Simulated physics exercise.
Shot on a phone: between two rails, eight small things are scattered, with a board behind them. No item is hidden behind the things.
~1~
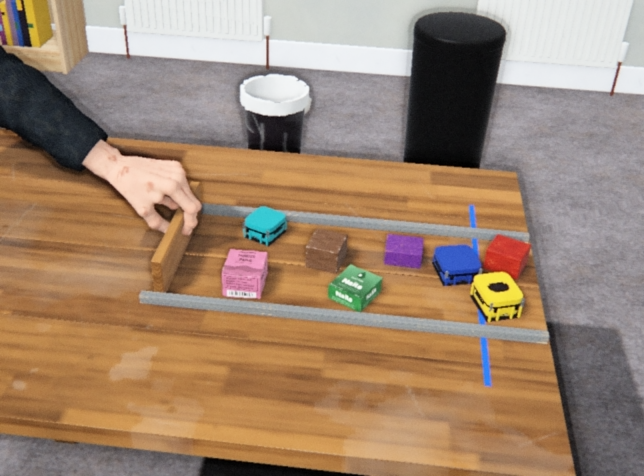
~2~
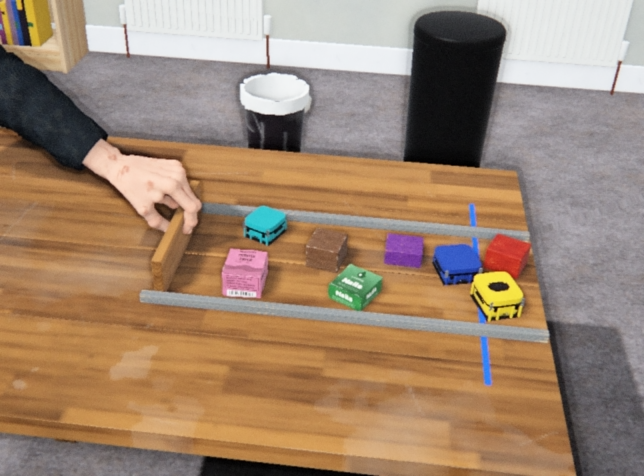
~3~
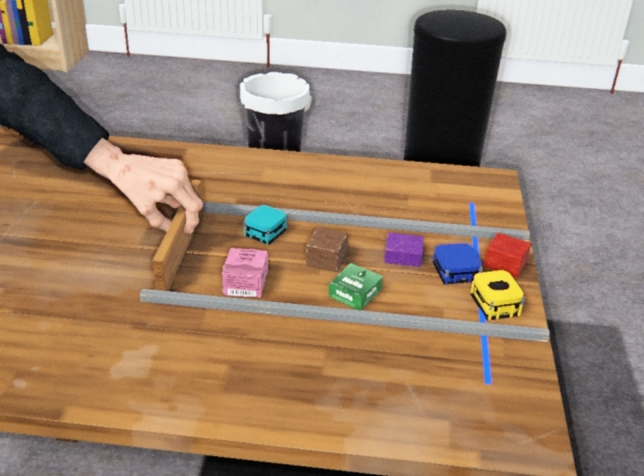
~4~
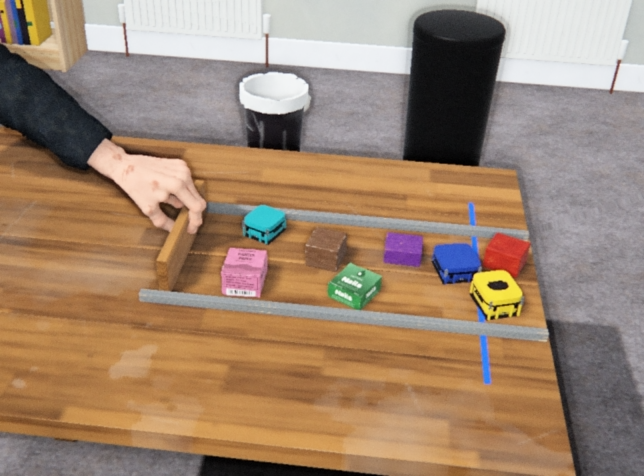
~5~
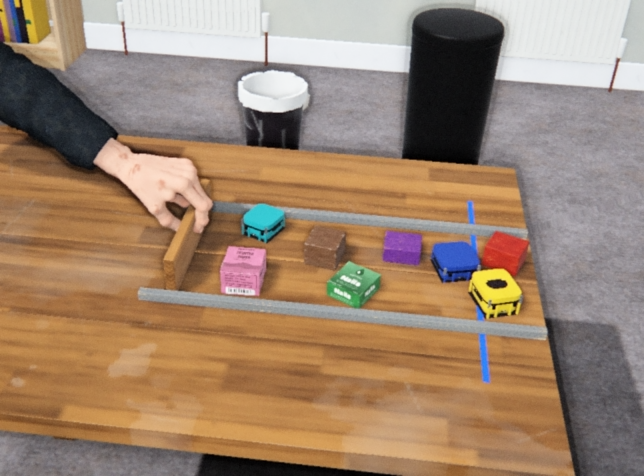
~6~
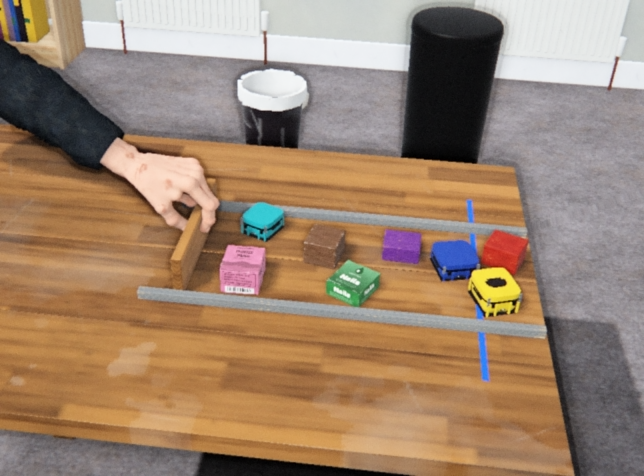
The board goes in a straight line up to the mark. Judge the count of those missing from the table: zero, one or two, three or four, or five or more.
My judgement: Three or four.
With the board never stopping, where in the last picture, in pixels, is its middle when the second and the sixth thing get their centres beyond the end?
First roughly (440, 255), later roughly (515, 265).
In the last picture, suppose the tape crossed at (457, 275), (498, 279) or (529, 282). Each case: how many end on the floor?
In order, the counts are 3, 5 and 8.
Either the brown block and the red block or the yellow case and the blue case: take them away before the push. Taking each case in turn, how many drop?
The count is 1 in the first case and 1 in the second.
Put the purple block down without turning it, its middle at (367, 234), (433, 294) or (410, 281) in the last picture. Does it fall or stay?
Try one: It is still there. Try two: It ends up off. Try three: It ends up off.
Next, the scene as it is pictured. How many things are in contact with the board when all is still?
3 of them.
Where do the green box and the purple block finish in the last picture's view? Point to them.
Result: One at about (538, 297), the other at about (527, 258).
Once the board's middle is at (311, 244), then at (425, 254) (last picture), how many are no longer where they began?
The first number is 4, the next one 8.
Soon after, none off yet; red block at rest near (505, 252); yellow case at rest near (494, 292); blue case at rest near (454, 261).
Then, none off yet; red block moved a little near (520, 251); yellow case at rest near (494, 292); blue case moved about its own width near (483, 266).
At rest, the number that fall off is three or four; fallen, blue case, yellow case and red block.
